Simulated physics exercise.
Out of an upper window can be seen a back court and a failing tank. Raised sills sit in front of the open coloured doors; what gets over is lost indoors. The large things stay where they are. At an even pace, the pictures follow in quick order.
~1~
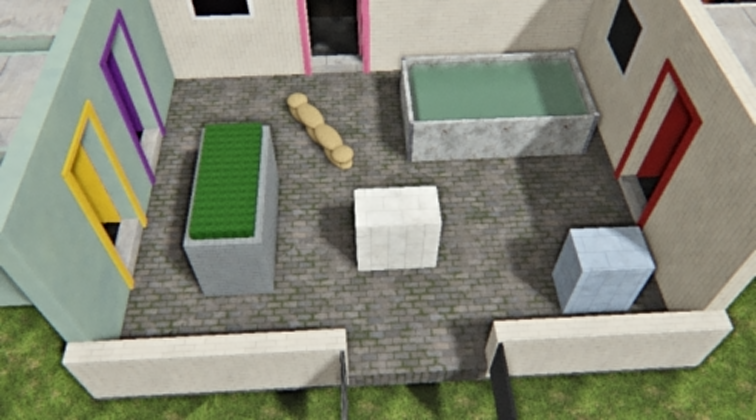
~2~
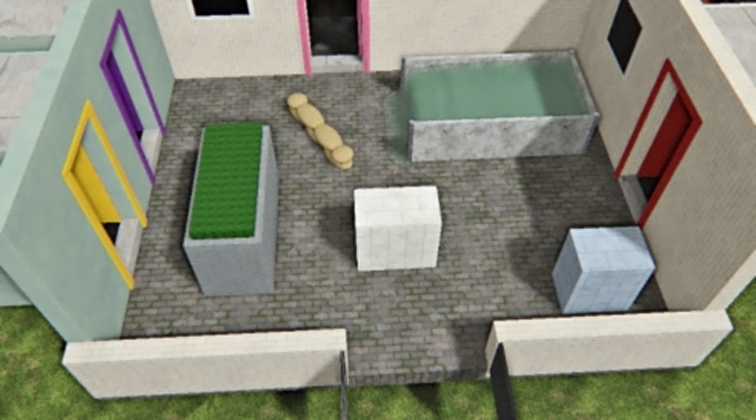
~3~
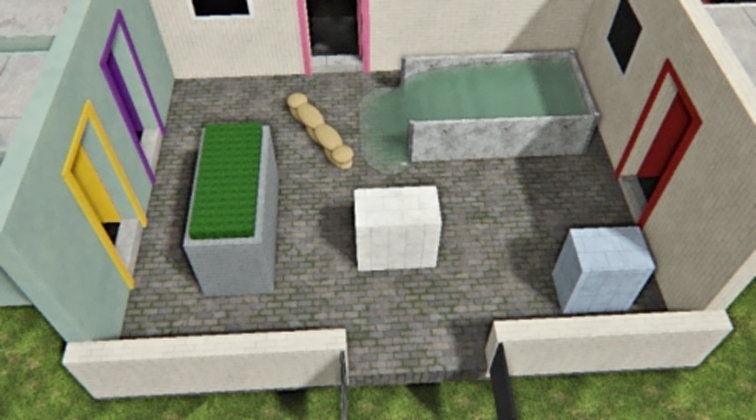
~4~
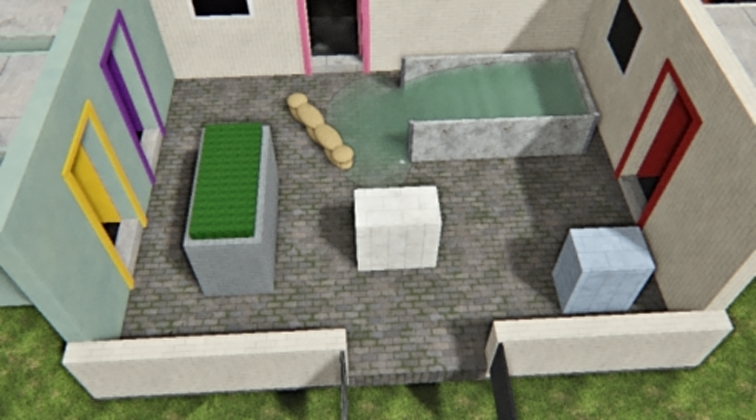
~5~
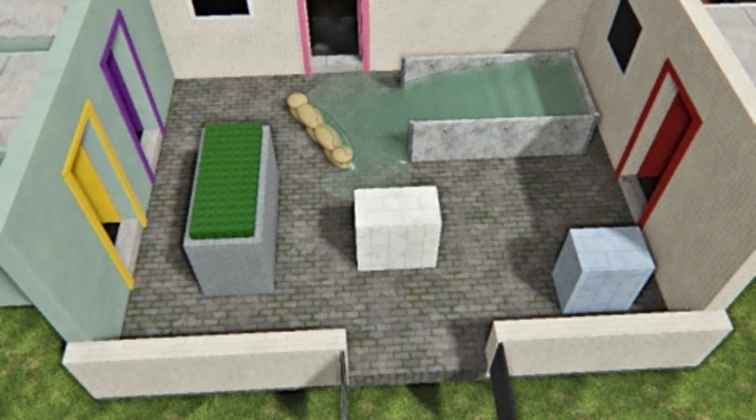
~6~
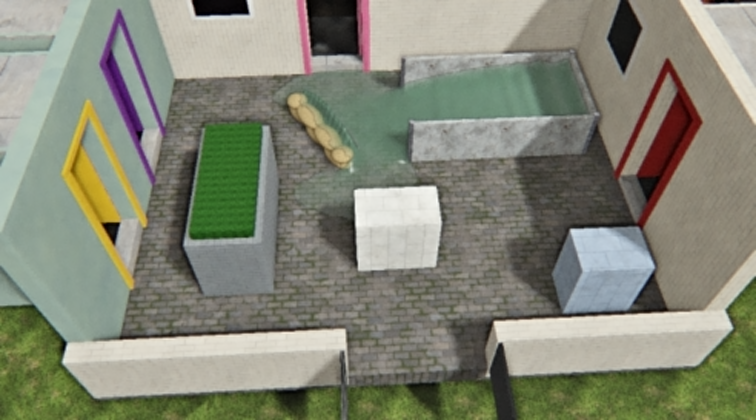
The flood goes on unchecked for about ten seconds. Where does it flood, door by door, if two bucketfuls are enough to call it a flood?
At the yellow door it does not flood; at the purple door it does not flood; at the red door it does not flood; at the pink door it floods.
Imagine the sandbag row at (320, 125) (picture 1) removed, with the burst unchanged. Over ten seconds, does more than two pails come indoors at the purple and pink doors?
Looking at it, the purple door goes past it while the pink door does not pass it.
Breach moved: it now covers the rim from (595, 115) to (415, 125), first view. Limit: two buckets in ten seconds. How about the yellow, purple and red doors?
As I see it, the yellow door undershoots, while the purple door undershoots and the red door overshoots.
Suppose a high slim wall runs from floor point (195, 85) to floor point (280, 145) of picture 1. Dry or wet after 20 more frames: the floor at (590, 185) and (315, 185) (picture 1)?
Not wet, soaked.
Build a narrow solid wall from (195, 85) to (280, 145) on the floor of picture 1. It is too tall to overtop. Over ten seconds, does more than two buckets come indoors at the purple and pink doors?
Well, the purple door remains short, while the pink door crosses the line.
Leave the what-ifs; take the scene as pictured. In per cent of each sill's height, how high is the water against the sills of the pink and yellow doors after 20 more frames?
Respectively about 150 and 30 per cent.
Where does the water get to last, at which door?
That would be the red-painted one.
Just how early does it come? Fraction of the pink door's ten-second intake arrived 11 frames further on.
My figure is 30 in a hundred.
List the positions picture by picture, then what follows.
The first picture shows the tank at (495, 90) is whole and still.
In the second picture, water pours out at (408, 116) and has run to (408, 164).
In the third picture, the front is at (380, 168), out from the gap at (408, 117).
In the fourth picture, water pours out at (408, 118) and has run to (356, 83).
In the fifth picture, the front is at (304, 102), out from the gap at (408, 119).
In the sixth picture, water pours out at (408, 119) and has run to (279, 96).
A moment on, water covers 25 % of the floor; the yellow door not reached, the purple door not reached, the red door not reached, the pink door under two buckets in.
Next, water covers 45 % of the floor; the yellow door not reached, the purple door wet at the sill, nothing in, the red door not reached, the pink door over two buckets in.
Then, water covers 60 % of the floor; the yellow door wet at the sill, nothing in, the purple door wet at the sill, nothing in, the red door not reached, the pink door far over two buckets in.
Later, water covers 90 % of the floor; the yellow door wet at the sill, nothing in, the purple door wet at the sill, nothing in, the red door wet at the sill, nothing in, the pink door far over two buckets in.
In the end, water covers 95 % of the floor; the yellow door wet at the sill, nothing in, the purple door wet at the sill, nothing in, the red door wet at the sill, nothing in, the pink door far over two buckets in.
